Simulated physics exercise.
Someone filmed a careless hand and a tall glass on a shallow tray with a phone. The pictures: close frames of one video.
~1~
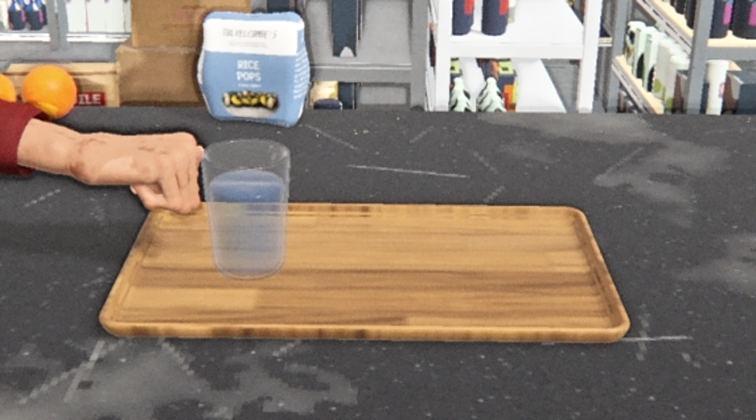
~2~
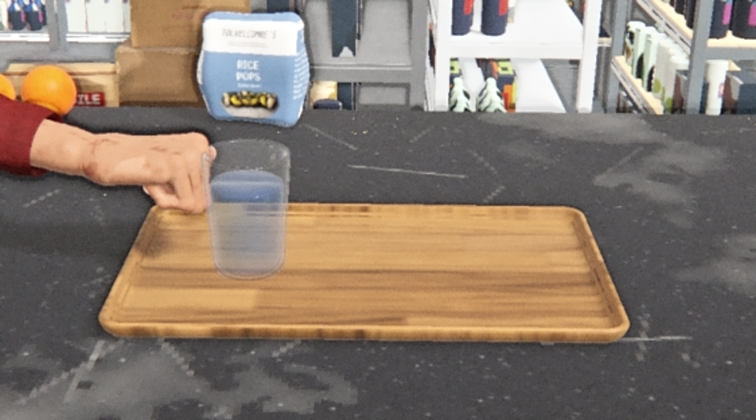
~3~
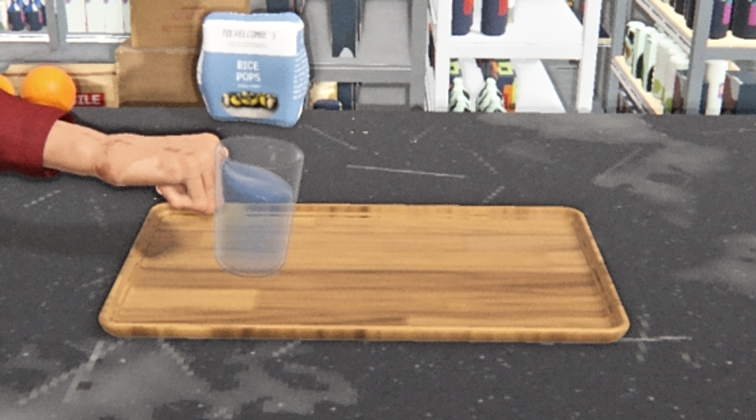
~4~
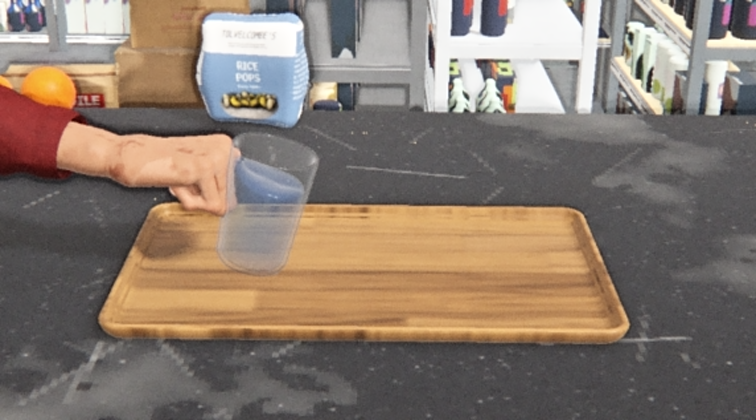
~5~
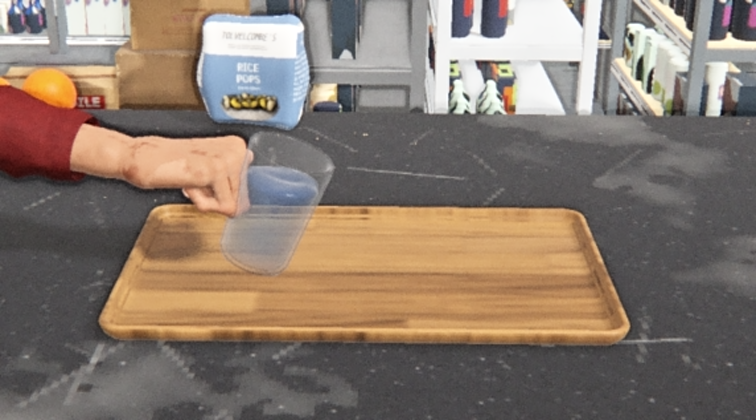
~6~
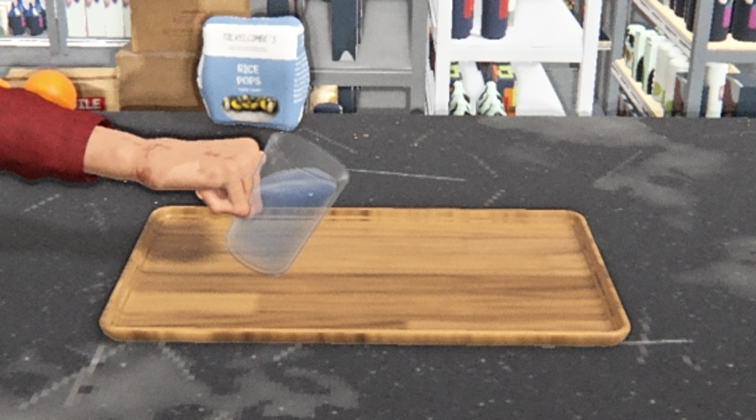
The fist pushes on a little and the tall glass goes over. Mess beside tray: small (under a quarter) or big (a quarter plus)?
Big.
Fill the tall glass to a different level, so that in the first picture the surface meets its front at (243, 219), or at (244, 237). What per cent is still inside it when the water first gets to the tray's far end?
I'd say roughly 45 in a hundred, and then roughly 40 in a hundred.
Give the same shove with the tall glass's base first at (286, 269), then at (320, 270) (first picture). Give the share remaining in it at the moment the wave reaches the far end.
Note: Case one near 55 in a hundred, case two near 65 in a hundred.
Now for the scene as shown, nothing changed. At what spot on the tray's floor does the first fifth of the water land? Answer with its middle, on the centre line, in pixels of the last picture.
About (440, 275).
A moment on, the tall glass is falling and 98 per cent is in the glass, 0 on the tray and 2 above or beyond its rim.
Next, the tall glass lies on its side and 65 per cent is in the glass, 20 on the tray and 15 above or beyond its rim.
Then the tall glass lies on its side and 34 per cent is in the glass, 52 on the tray and 14 above or beyond its rim.
Later the tall glass lies on its side and 17 per cent is in the glass, 36 on the tray and 47 above or beyond its rim.
In the end 53 per cent is held by tray and glass, 47 is off the tray.
